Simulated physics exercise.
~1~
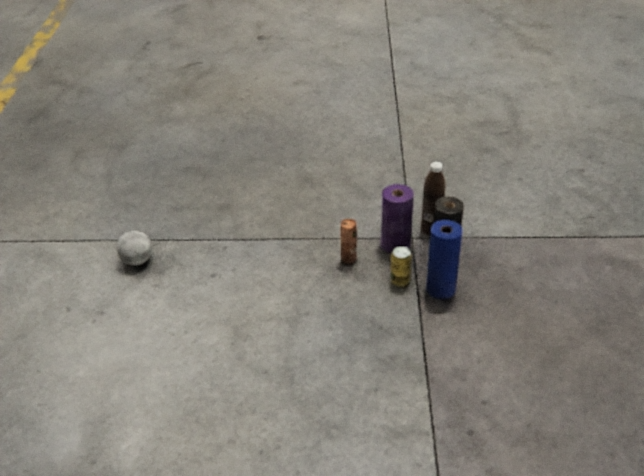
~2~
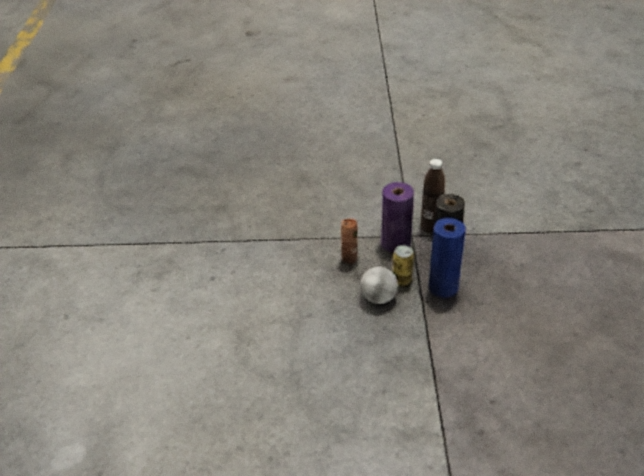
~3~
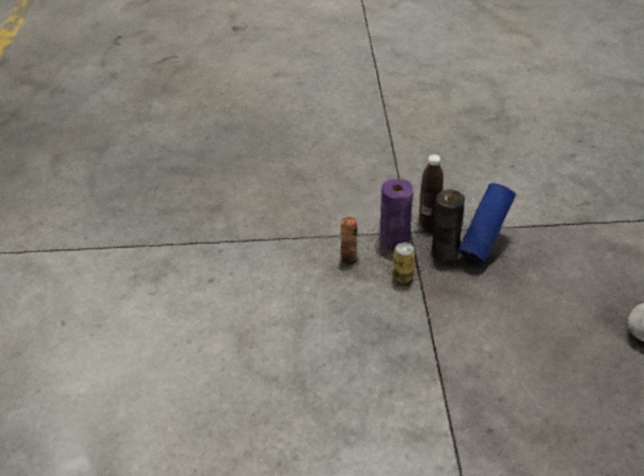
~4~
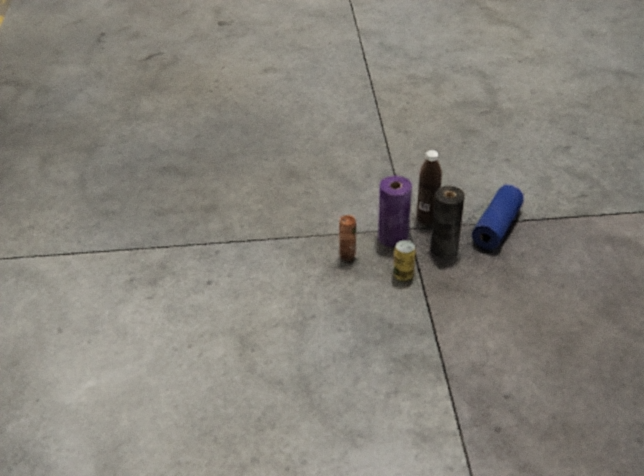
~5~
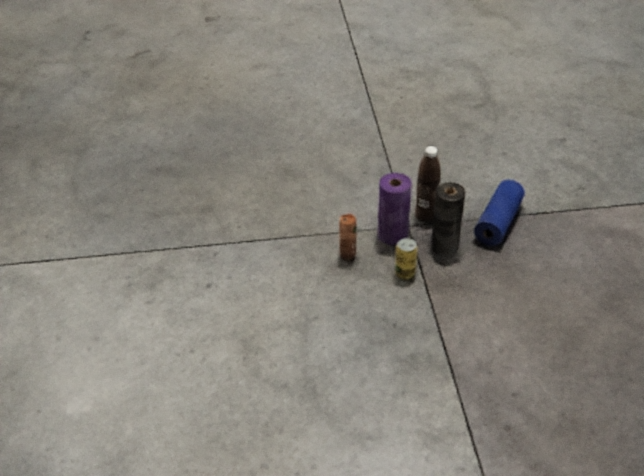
Blue roll toppling onto its side as a pale ball rolls rightward past standing rolls, cans and a bottle on concrete.
